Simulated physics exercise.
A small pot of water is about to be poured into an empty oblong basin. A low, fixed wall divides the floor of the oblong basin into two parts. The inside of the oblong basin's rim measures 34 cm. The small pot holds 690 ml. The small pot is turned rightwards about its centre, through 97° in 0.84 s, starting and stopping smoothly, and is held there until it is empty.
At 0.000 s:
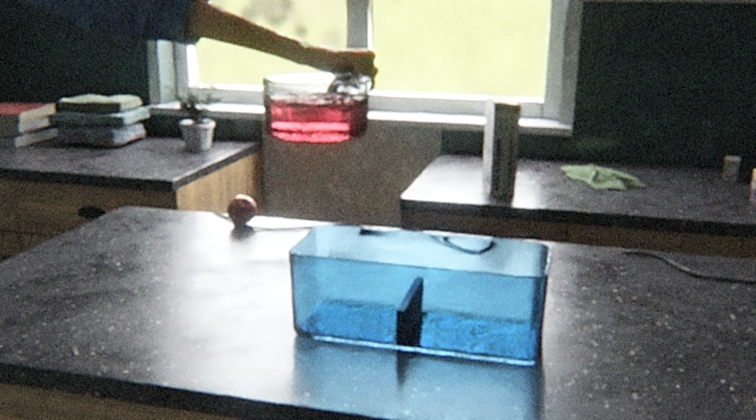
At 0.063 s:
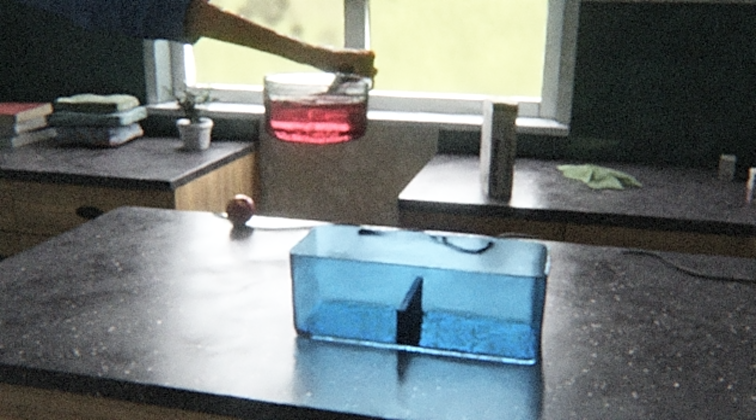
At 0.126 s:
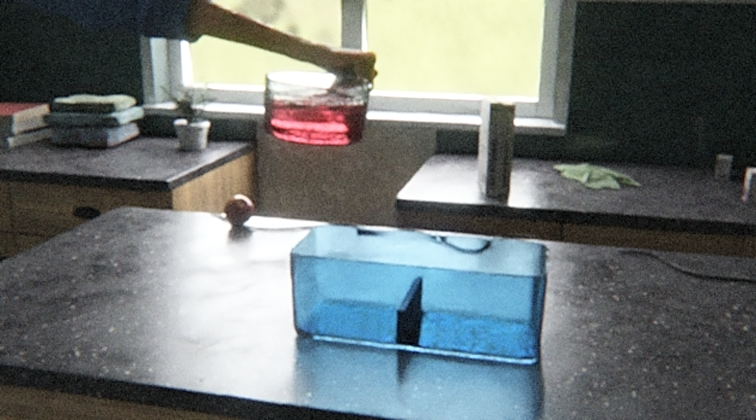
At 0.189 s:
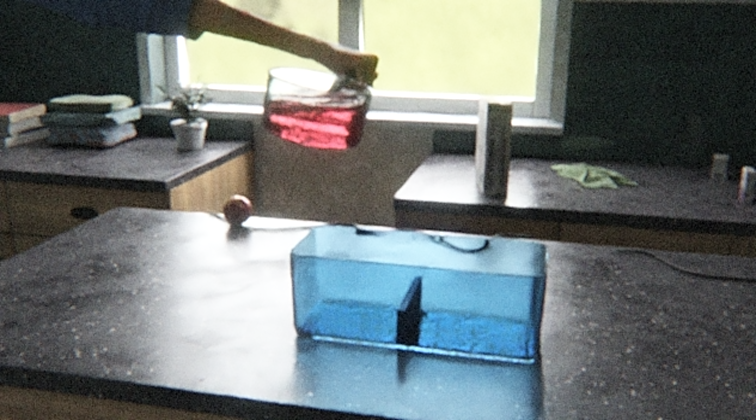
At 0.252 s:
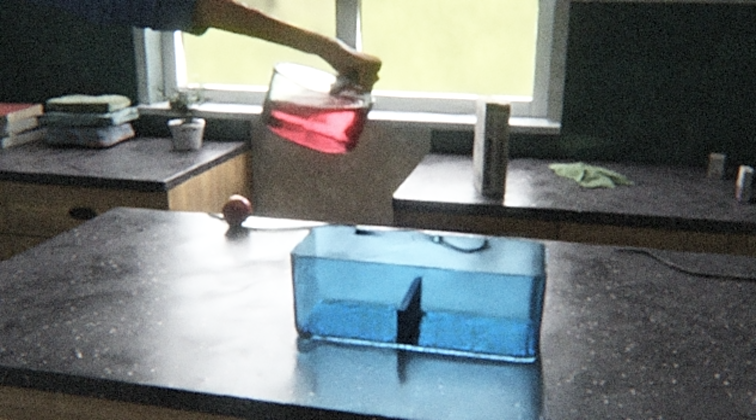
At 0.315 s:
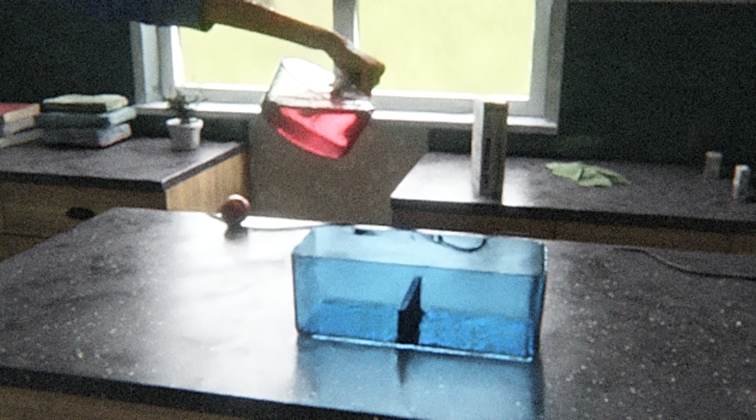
A hand holding a clear pot of red liquid above a blue-tinted oblong basin, gradually tilting the pot to the right.
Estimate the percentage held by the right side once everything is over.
I would say 52 per cent.
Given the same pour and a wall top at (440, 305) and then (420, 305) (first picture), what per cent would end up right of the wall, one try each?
Around 5 and 35 percent, in that order.
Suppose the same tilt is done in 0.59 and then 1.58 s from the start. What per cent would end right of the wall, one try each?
45 in a hundred, followed by 60 in a hundred.
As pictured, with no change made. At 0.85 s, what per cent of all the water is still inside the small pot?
I reckon near 12 per cent still sits there.
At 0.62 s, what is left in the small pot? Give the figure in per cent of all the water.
Some 42 % of it is still there.
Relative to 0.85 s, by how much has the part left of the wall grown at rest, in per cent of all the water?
Change: Approx. 24 %.
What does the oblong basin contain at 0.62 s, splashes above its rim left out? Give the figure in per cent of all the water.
The basin holds roughly 12 in a hundred parts at that moment.
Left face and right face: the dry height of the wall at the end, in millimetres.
Measured: Left around 36 mm, right around 36 mm.
After 0.62 s the tilt is 82° and 43 per cent is still to pour, 4 is left of the wall and 8 right of it.
After 0.85 s the tilt is 97° and 12 per cent is still to pour, 23 is left of the wall and 51 right of it.
After 1.08 s the tilt is 97° and 2 per cent is still to pour, 42 is left of the wall and 51 right of it.
After 1.34 s the tilt is 97° and 0 per cent is still to pour, 46 is left of the wall and 52 right of it.
In the end 47 per cent lies left of the wall, 52 right of it and 1 outside.
